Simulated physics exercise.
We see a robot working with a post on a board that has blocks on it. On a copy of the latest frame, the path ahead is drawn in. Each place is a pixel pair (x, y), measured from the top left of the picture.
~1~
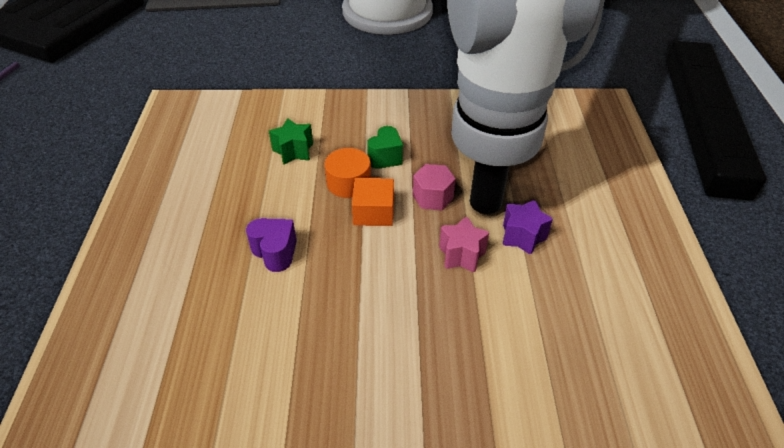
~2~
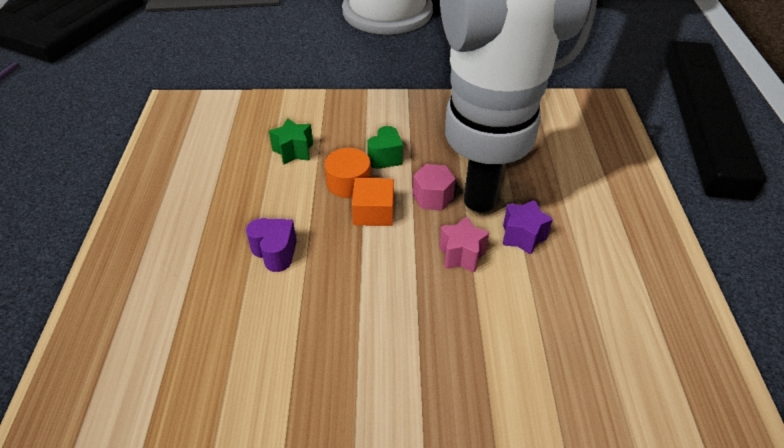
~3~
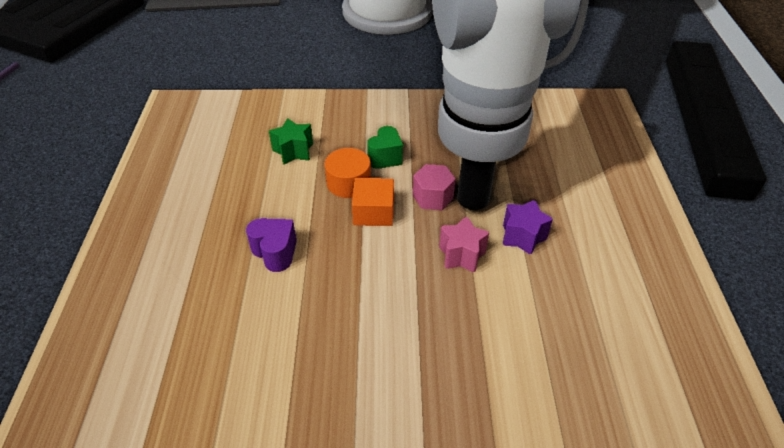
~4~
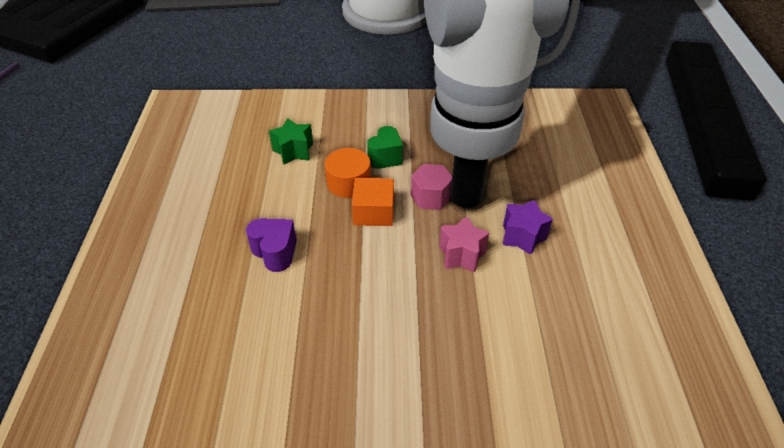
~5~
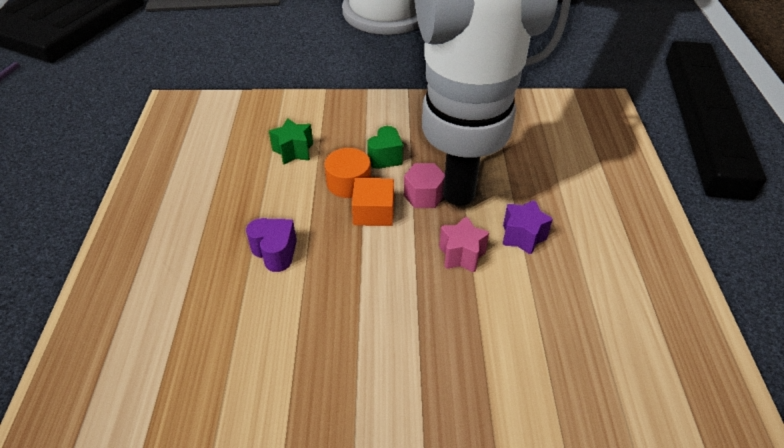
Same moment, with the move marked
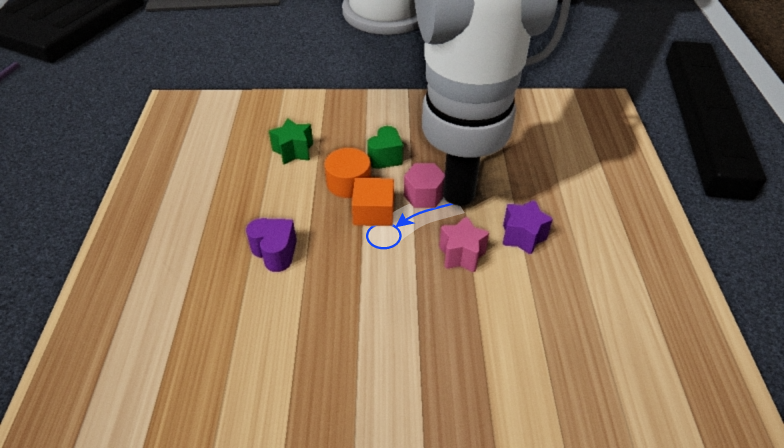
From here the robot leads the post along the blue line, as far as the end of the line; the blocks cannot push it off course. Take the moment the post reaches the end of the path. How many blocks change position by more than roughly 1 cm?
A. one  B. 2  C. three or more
B
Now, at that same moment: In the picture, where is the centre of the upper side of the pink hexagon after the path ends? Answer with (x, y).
So, by the moment the path ends, you'll find the top centre of the pink hexagon at (402, 172).
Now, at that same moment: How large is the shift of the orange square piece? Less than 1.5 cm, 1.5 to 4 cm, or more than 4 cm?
1.5 to 4 cm.
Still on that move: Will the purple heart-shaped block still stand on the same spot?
That would be a yes.
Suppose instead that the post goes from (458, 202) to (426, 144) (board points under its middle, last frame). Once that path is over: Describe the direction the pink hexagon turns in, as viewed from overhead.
It turns round anticlockwise.
The line goes from (458, 202) through (431, 209) and (406, 220) to (384, 236).
What follows on the original path. Halfway along, post at (418, 207); orange square piece at (368, 190), turned 20° anticlockwise; pink hexagon at (402, 172), turned 25° clockwise.
At the end, post at (384, 228); purple heart-shaped block unmoved; orange square piece at (355, 195), turned 20° clockwise; pink hexagon at (402, 172), turned 25° clockwise; pink star-shaped block unmoved.
